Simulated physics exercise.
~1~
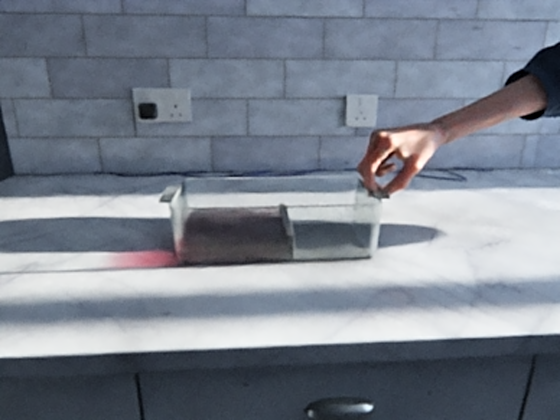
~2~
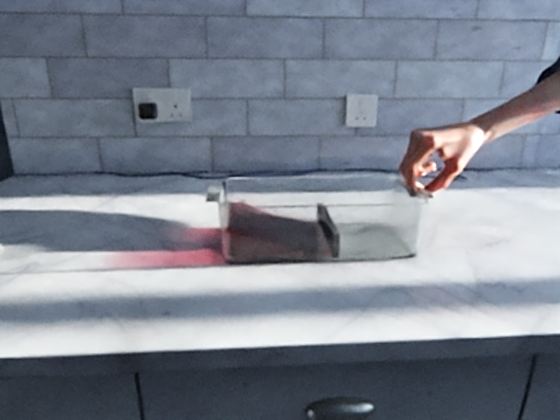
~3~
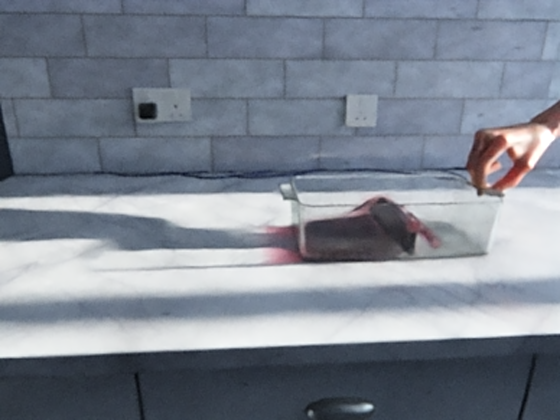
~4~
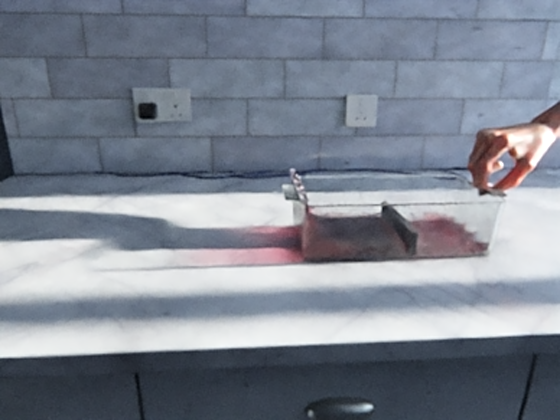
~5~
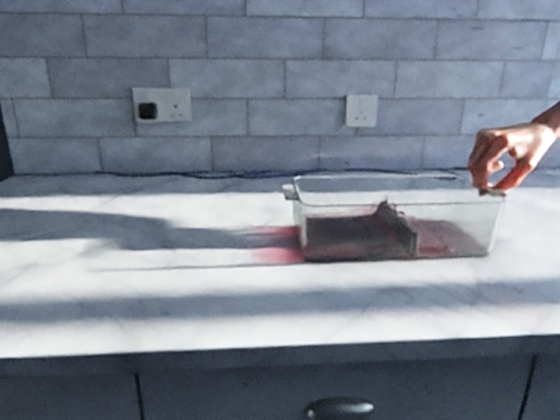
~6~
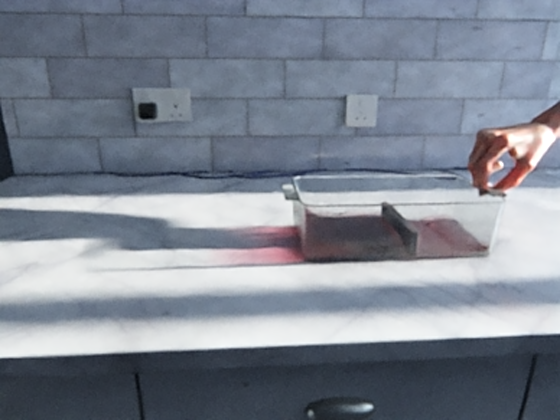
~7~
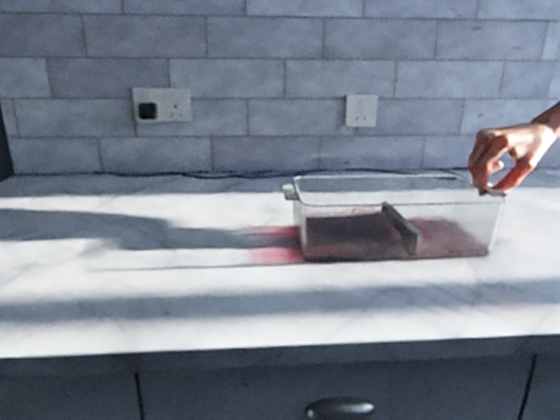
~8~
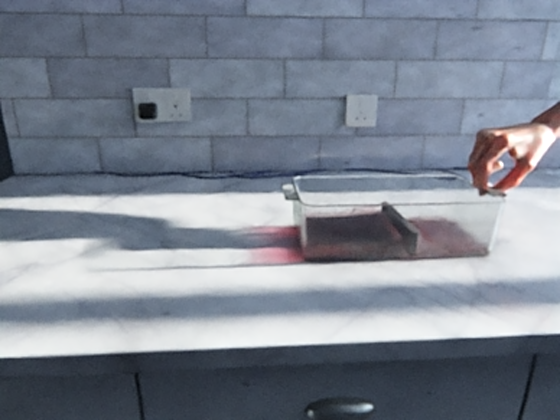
Clear divided container of reddish liquid sliding right under a hand's pull, sloshing over its divider, then settling with liquid in both sides.
